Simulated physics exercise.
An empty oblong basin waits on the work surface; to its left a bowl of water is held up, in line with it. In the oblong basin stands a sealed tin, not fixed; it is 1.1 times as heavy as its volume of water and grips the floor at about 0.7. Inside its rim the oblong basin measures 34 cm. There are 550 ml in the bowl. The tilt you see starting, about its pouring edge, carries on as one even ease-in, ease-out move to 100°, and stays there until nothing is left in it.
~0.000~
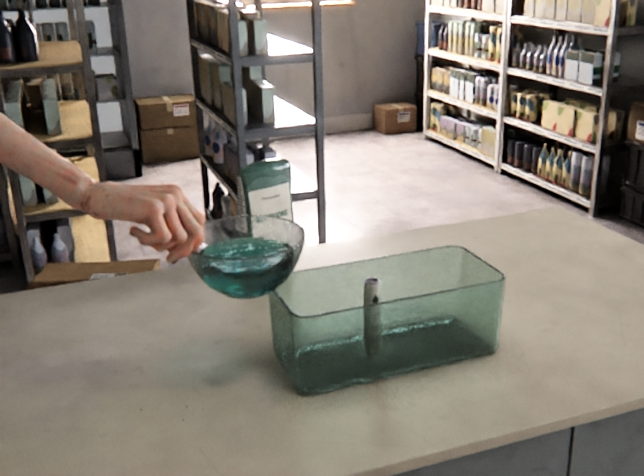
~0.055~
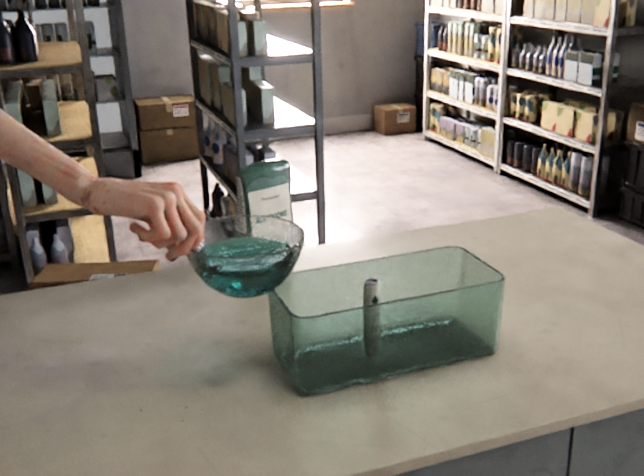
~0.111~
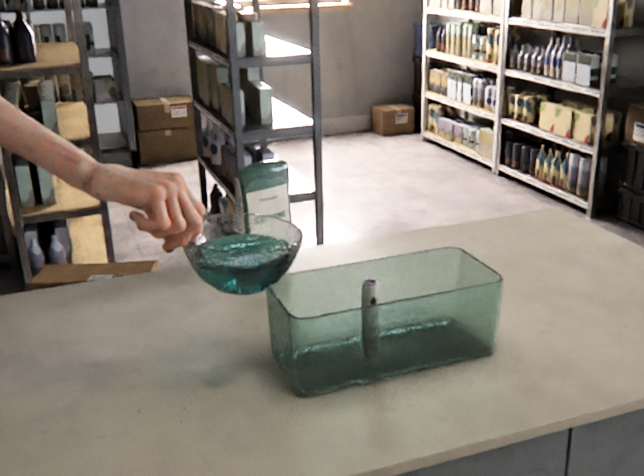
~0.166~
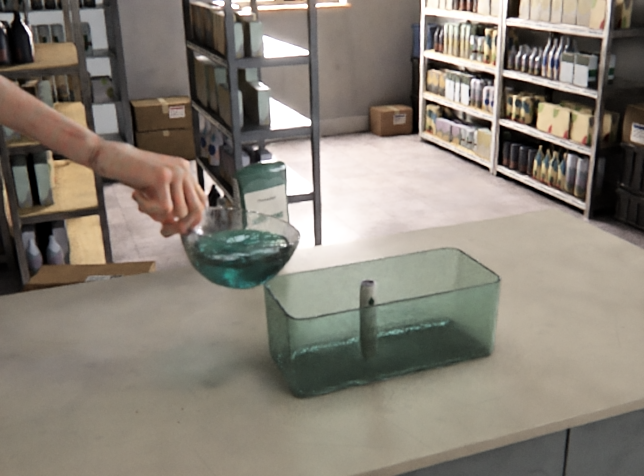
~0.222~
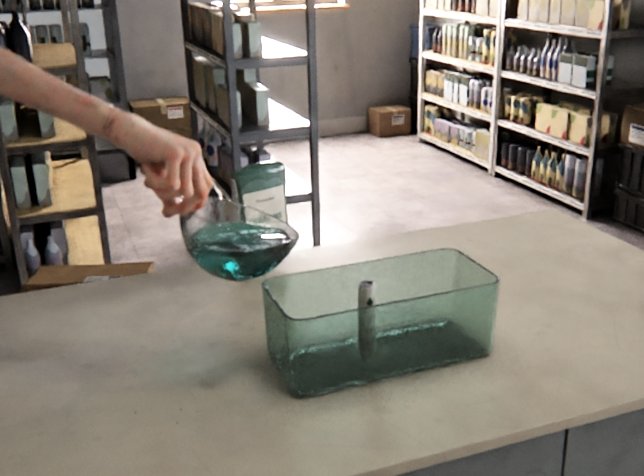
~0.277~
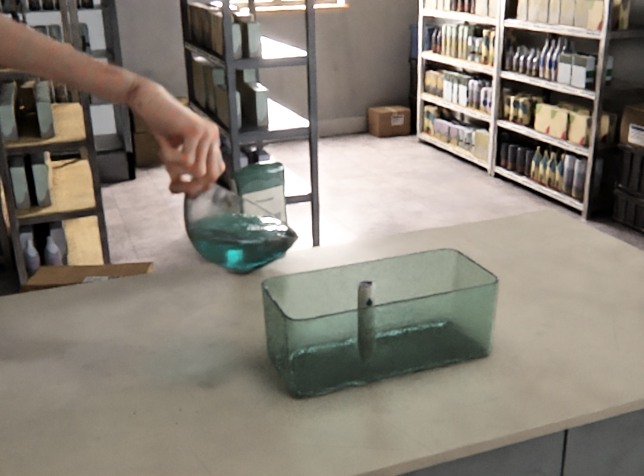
In this clip, a hand holds a clear glass bowl of blue-green water beside a greenish, transparent oblong basin with a small upright object on a worktop, then gradually tilts the bowl toward the basin on the right.
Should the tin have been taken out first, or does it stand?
It topples.
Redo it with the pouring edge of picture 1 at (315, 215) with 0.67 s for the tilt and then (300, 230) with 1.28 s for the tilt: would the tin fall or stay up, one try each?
First it remains upright; then it topples.
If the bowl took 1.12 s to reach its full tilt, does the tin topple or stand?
Then it goes over.
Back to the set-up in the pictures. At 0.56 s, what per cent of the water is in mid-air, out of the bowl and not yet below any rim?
Some 56 per cent.
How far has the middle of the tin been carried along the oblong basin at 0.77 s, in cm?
Some 4 cm.
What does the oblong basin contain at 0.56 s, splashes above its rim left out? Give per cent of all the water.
Near 12 in a hundred.
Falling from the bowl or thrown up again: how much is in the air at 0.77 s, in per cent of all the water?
Near 6 in a hundred.
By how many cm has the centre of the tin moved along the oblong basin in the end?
About 8.0 cm.
Then, 0.56 s in, the tilt is 88° and 31 per cent is still to pour; the tin stands where it began.
Then, 0.77 s in, the tilt is 100° and 0 per cent is still to pour; the tin leans 35°.
Then, 0.99 s in, the tilt is 100° and 0 per cent is still to pour; the tin lies on its side.
Then, 1.23 s in, the tilt is 100° and 0 per cent is still to pour; the tin lies on its side.
Finally, the tin lies on its side.
